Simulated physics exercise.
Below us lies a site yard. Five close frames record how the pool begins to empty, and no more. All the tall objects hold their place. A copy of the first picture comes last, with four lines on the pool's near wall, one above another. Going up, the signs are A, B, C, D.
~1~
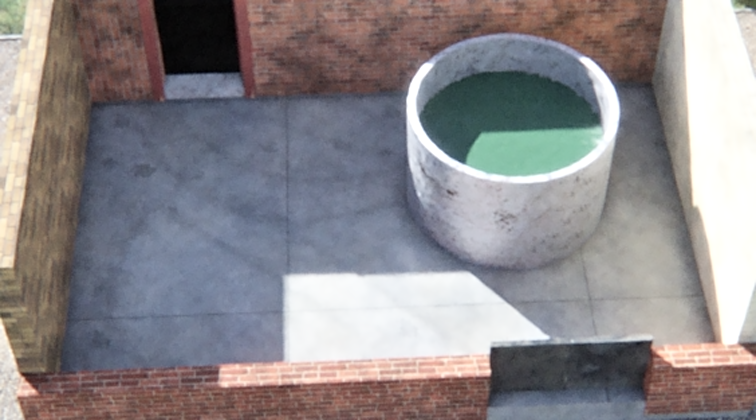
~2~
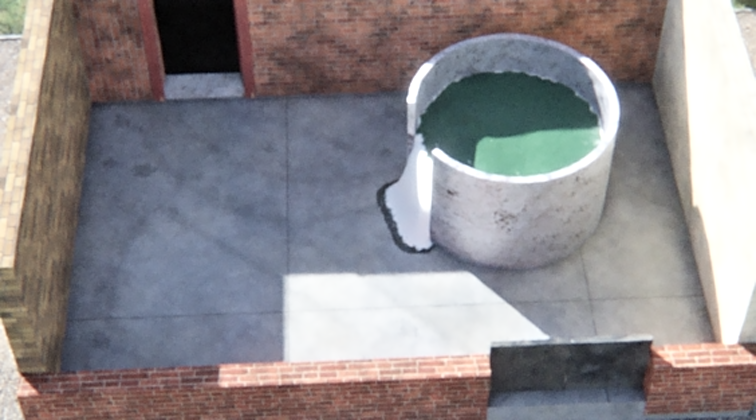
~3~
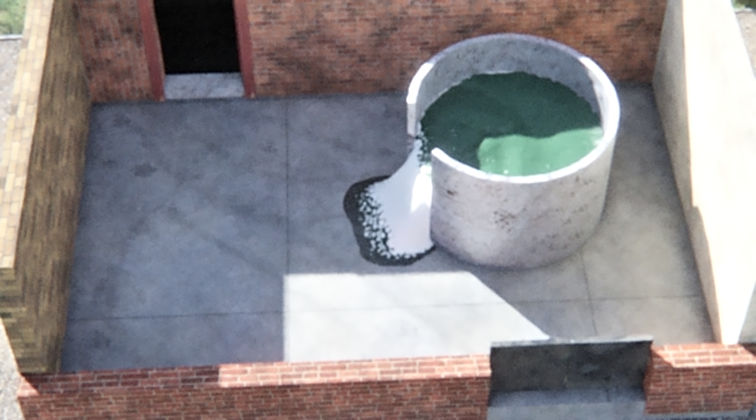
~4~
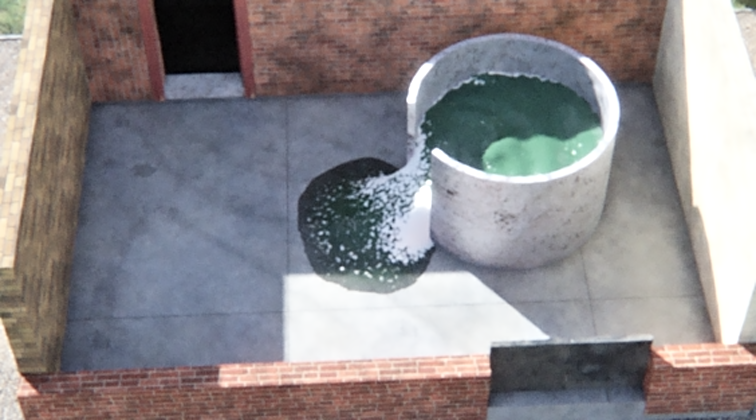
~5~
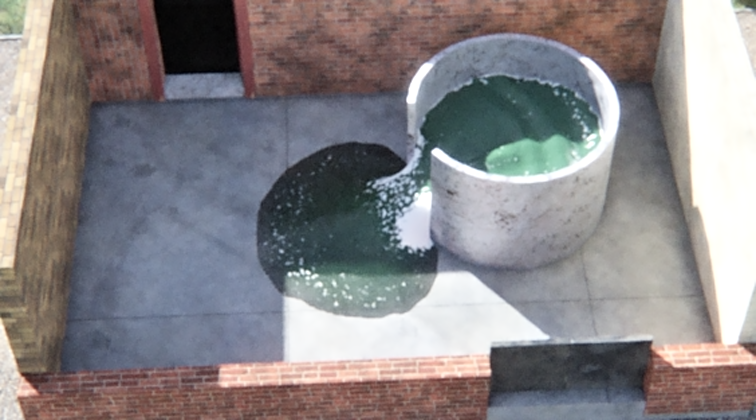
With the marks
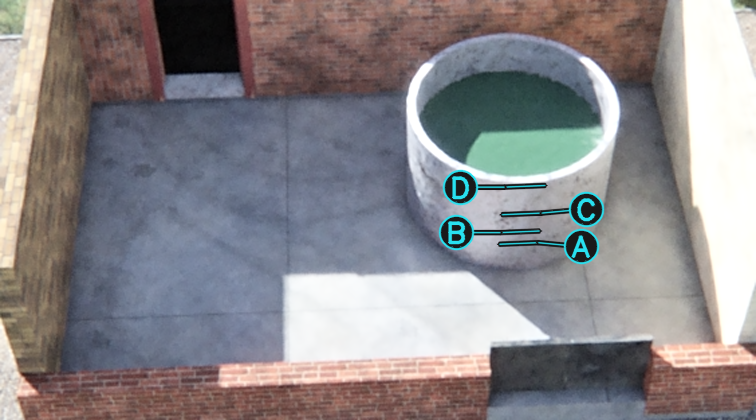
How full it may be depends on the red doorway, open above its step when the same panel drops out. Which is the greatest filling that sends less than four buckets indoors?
The answer is line C.
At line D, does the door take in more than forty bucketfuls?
No, less.
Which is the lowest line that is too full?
Line D.
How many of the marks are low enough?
Three of them.
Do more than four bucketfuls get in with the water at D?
Yes, it does.
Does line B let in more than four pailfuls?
No, not at all.
On the marked copy, A at (518, 243); B at (520, 231); C at (521, 213); D at (524, 186); from the bottom up A, B, C, D.
If A is chosen, nothing gets over.
If B is chosen, nothing gets over.
If C is chosen, a bucket or two gets in.
If D is chosen, about 12 bucketfuls get in.
